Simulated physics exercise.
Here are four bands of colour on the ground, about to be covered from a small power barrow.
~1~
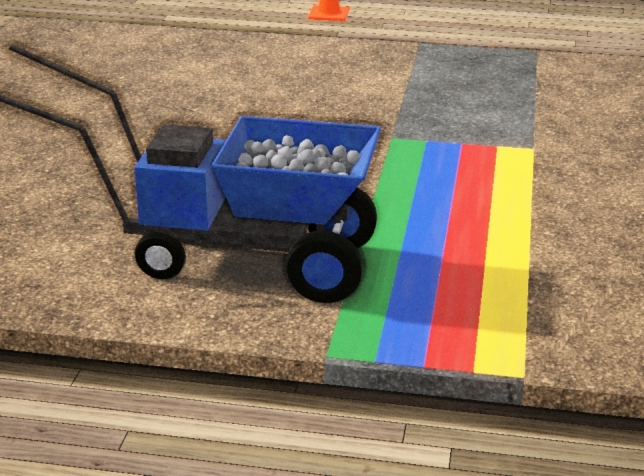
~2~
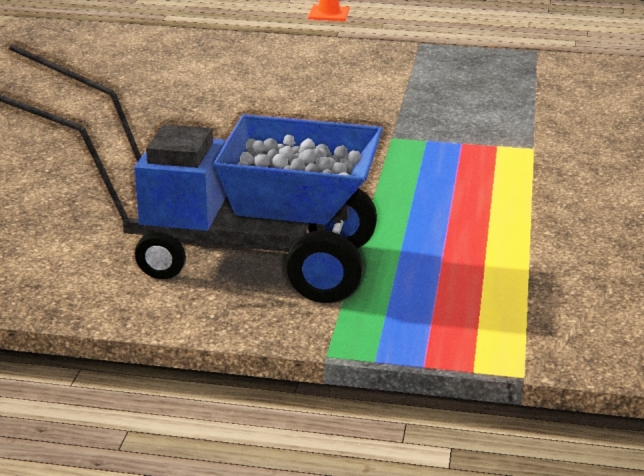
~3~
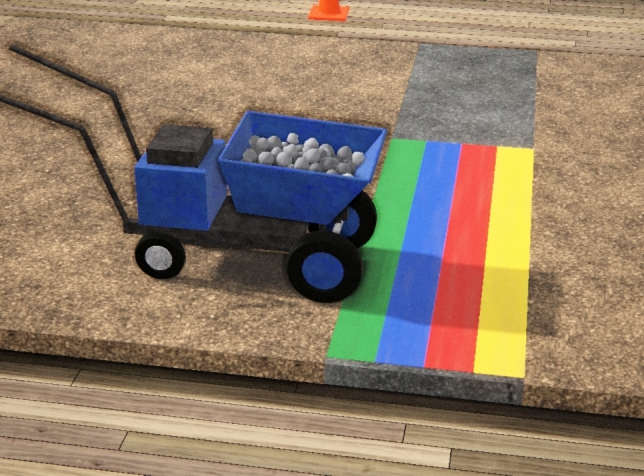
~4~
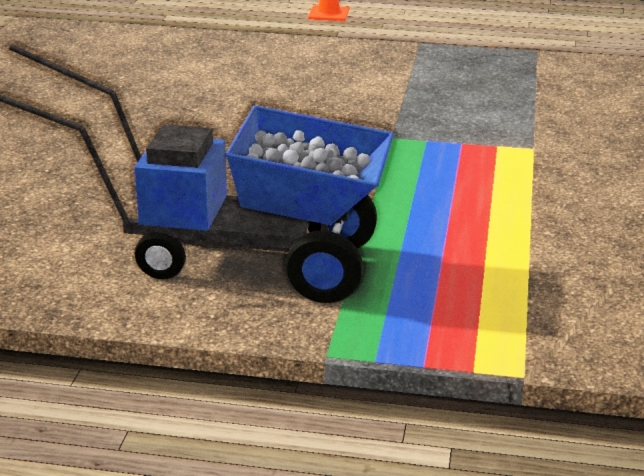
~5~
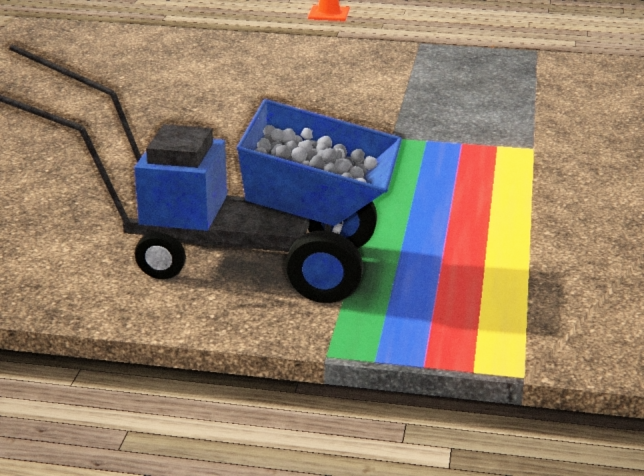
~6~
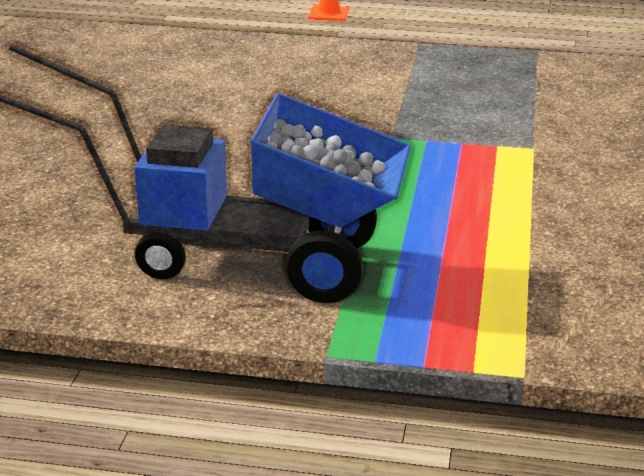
A blue skip full of round grey cobbles tilted slowly forward to the right on a small power barrow, which stayed still beside green, blue, red and yellow strips on the ground.
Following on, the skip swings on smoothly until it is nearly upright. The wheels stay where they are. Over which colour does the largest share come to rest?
The largest share rests over red.
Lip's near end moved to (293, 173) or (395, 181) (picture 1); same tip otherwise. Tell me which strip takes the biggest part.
Result, place 1: The strip in blue; place 2: The yellow one.
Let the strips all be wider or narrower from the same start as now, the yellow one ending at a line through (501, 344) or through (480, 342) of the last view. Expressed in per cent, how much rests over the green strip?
Shares: About 0 per cent; about 0 per cent.
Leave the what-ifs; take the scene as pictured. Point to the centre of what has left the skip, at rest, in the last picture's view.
(477, 282).
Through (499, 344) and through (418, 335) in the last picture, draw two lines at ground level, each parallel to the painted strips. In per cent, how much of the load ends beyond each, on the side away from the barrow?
Estimate: 20 %, then 70 %.
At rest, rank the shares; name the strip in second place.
The strip in yellow.
Just after the last frame, skip tipped steeply; every one in the skip.
A moment on, skip tipped right over; the larger part in the skip; roughly a quarter over the red strip; just a few over the yellow strip.
Further on, skip tipped right over; roughly a third in the skip; roughly a third over the red strip; roughly a quarter over the yellow strip; about a tenth off the paint.
When it is over, skip tipped right over; roughly a quarter in the skip; not one over the green strip; not one over the blue strip; roughly a third over the red strip; roughly a quarter over the yellow strip; about a tenth off the paint.
